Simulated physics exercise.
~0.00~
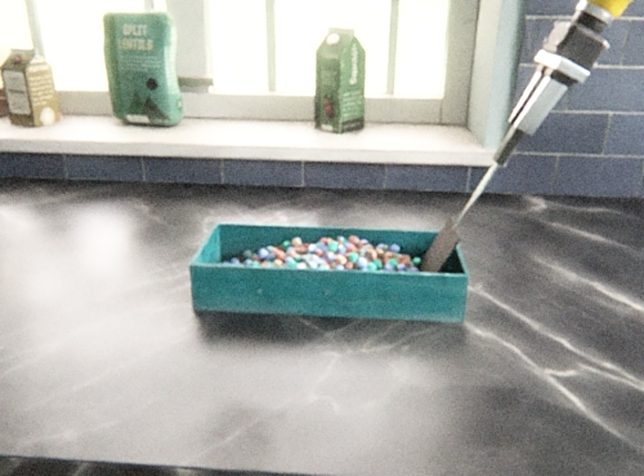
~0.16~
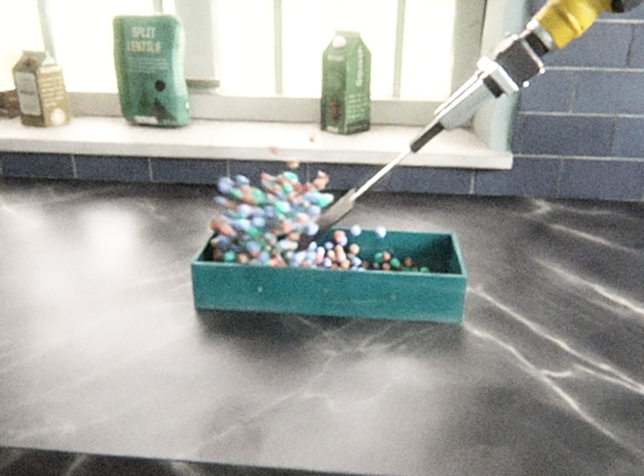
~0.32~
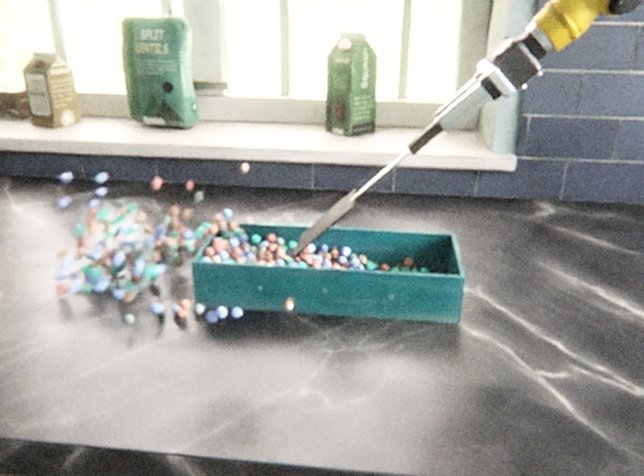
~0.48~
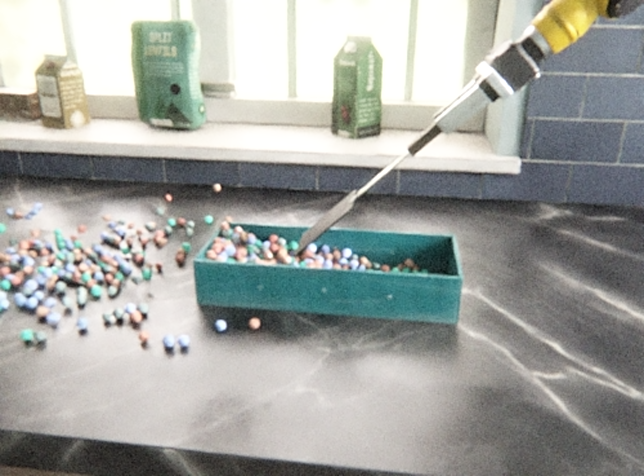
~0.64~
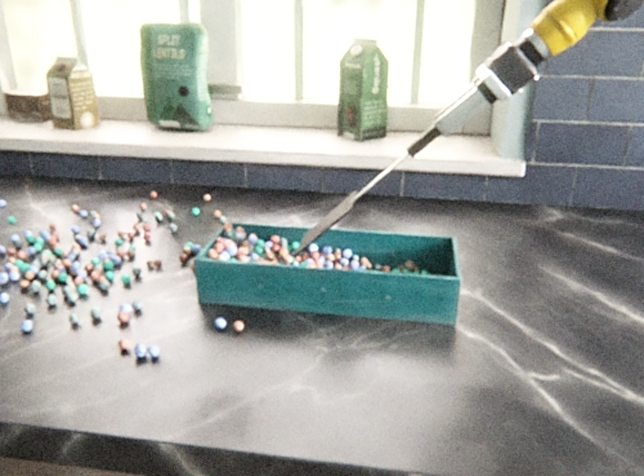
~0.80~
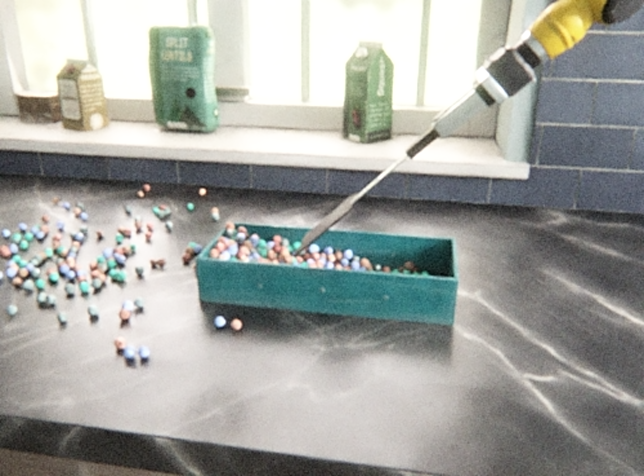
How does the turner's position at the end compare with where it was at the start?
At the start the turner's blade is at the right end of the teal tin. By the end it is further left, resting among the sweets left in the tin, with the tool leaning over at a lower angle.
Turner held by a robot arm sweeping left through a teal tin of colourful round sweets, flinging many onto the dark marbled counter.
